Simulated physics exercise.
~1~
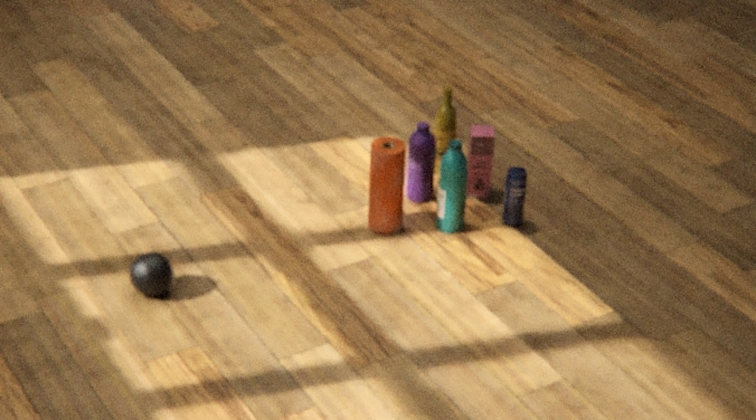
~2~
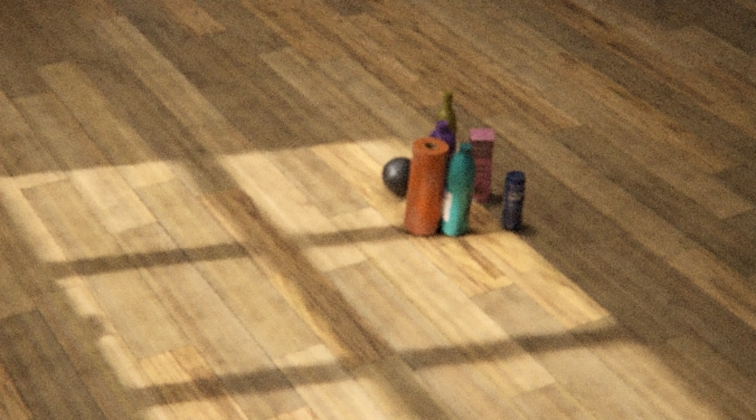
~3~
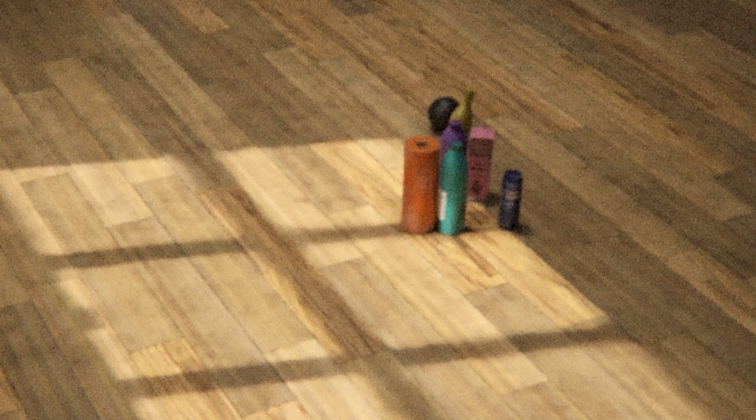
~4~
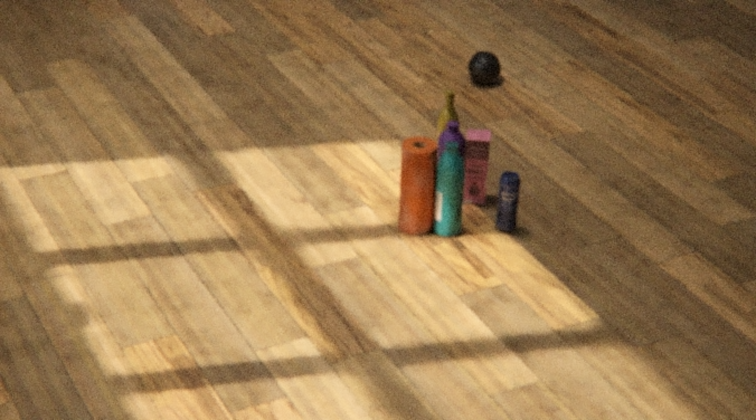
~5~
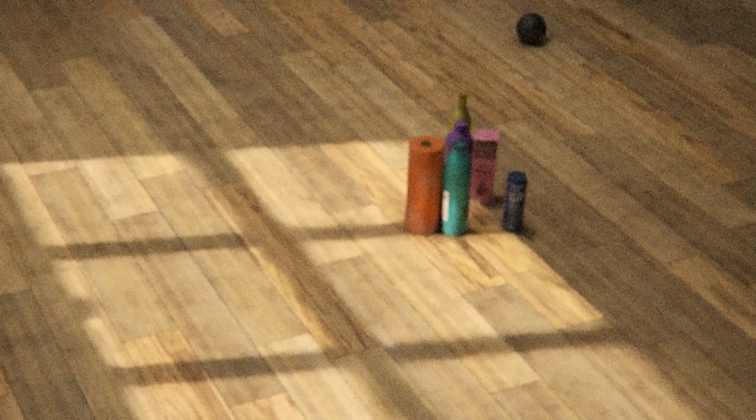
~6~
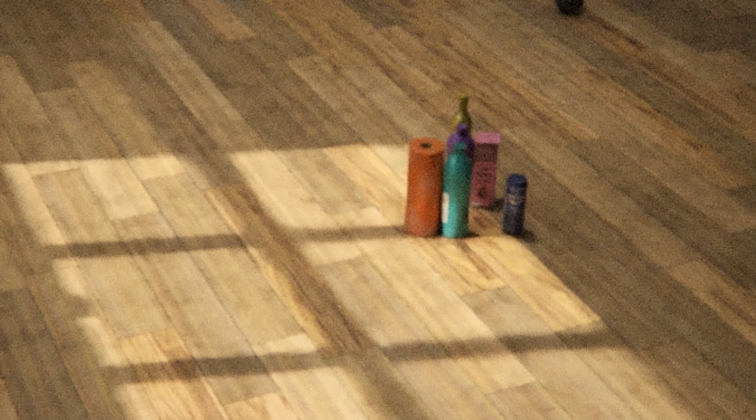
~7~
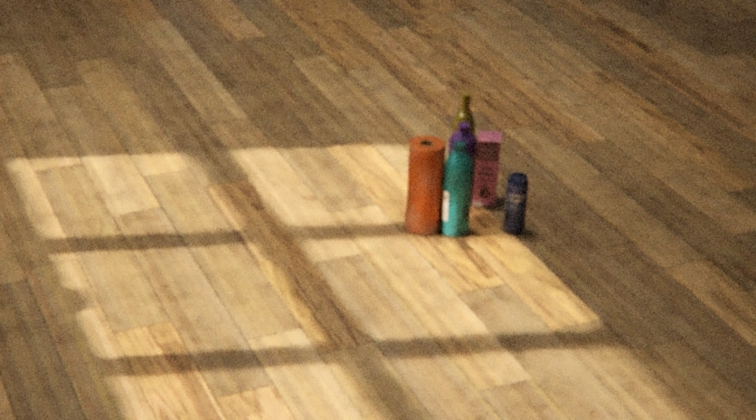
On a sunlit wooden floor, a black ball rolls into a cluster of bottles, shoving some aside, then exits; all stay upright.
